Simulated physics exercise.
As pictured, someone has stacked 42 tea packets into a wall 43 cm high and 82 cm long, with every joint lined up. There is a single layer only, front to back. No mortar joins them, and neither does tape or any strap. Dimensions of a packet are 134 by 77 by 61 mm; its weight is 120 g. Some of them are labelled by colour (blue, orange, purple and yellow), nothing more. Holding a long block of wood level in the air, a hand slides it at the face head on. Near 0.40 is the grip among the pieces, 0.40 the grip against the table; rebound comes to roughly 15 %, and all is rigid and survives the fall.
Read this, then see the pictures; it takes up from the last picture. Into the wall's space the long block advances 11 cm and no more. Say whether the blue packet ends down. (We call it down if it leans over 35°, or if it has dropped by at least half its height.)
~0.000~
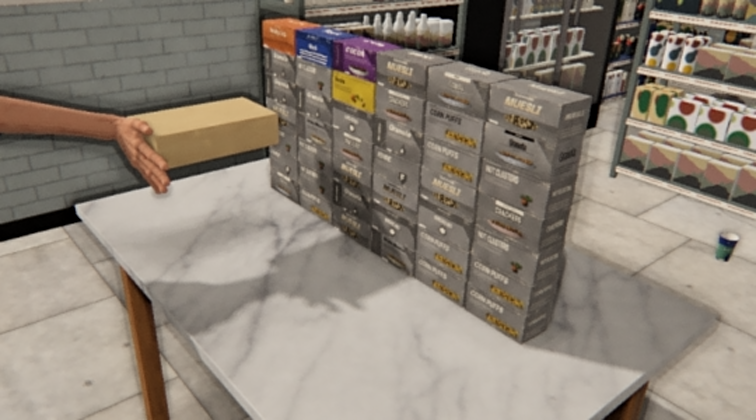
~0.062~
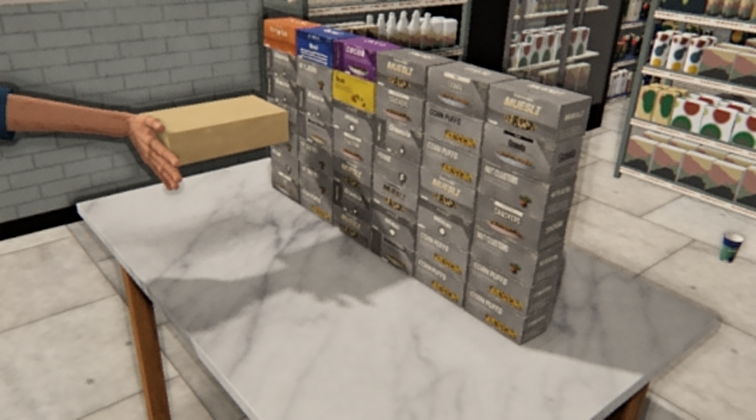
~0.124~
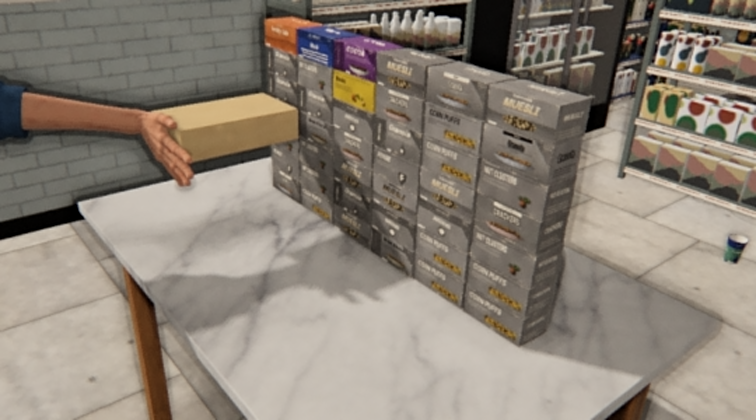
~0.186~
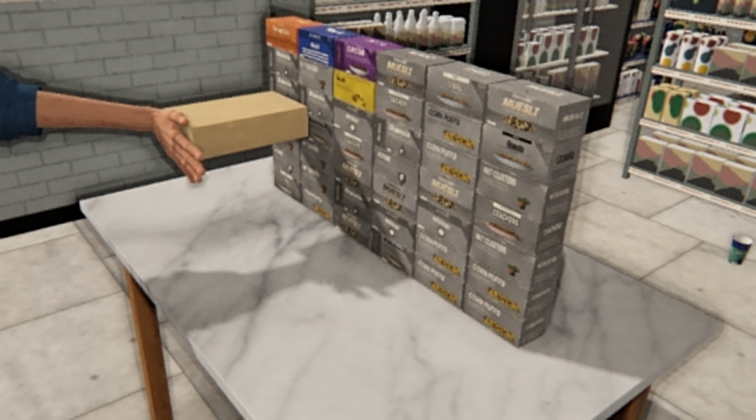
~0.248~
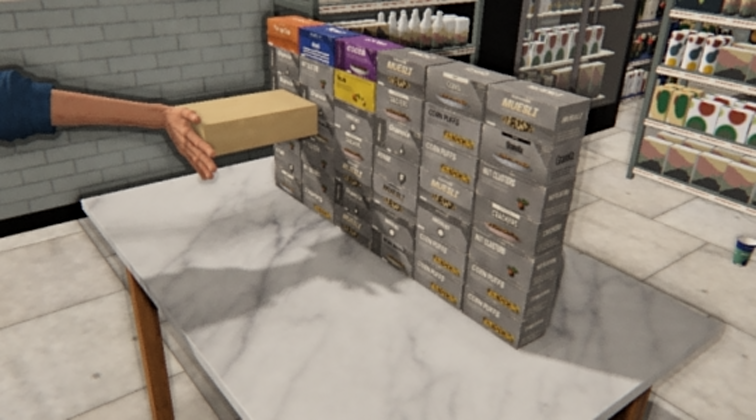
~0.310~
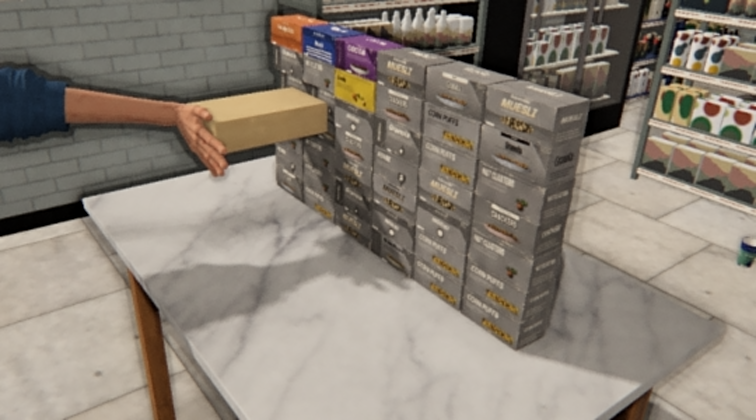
It ends up low.
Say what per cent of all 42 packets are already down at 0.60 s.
5 %.
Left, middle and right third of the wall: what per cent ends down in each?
Left third 100 per cent, middle 0 per cent, right 0 per cent.
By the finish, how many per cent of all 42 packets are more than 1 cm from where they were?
35 in a hundred end up shifted.
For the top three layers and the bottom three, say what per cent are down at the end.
30 % and 30 %.
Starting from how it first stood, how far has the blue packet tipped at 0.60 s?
About 5°.
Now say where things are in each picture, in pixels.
In the first frame (pixels give the middle of a visible side; the camera moves round a little), block in hand (268, 128) 10 cm short of touching; blue packet (312, 49); purple packet (353, 61); orange packet (277, 38); none has stirred.
In the second frame, block in hand (279, 125) 7 cm short of touching; blue packet (313, 48).
In the third frame, block in hand (288, 123) 48 mm short of touching; blue packet (314, 48).
In the fourth frame, block in hand (298, 121) 24 mm short of touching; blue packet (314, 47).
In the fifth frame, block in hand (308, 119) 1 mm in; blue packet (315, 47).
In the sixth frame, block in hand (318, 116) 23 mm in; blue packet (318, 46) 6 mm from its place; orange packet (285, 35) 6 mm from its place; purple packet (354, 59); movement in 8 of them.
After 0.60 s, 3 of the 42 packets down; blue packet 5° from how it stood, 23 mm lower; orange packet 28° from how it stood, 31 mm lower.
After 0.96 s, 14 of the 42 packets down; blue packet on its side; orange packet upside down.
In the end (1.4 s), 14 of the 42 packets down; blue packet 1.12 m lower; orange packet upside down; purple packet unmoved. From the last view, middles, blue packet near (544, 331), orange packet near (612, 318).
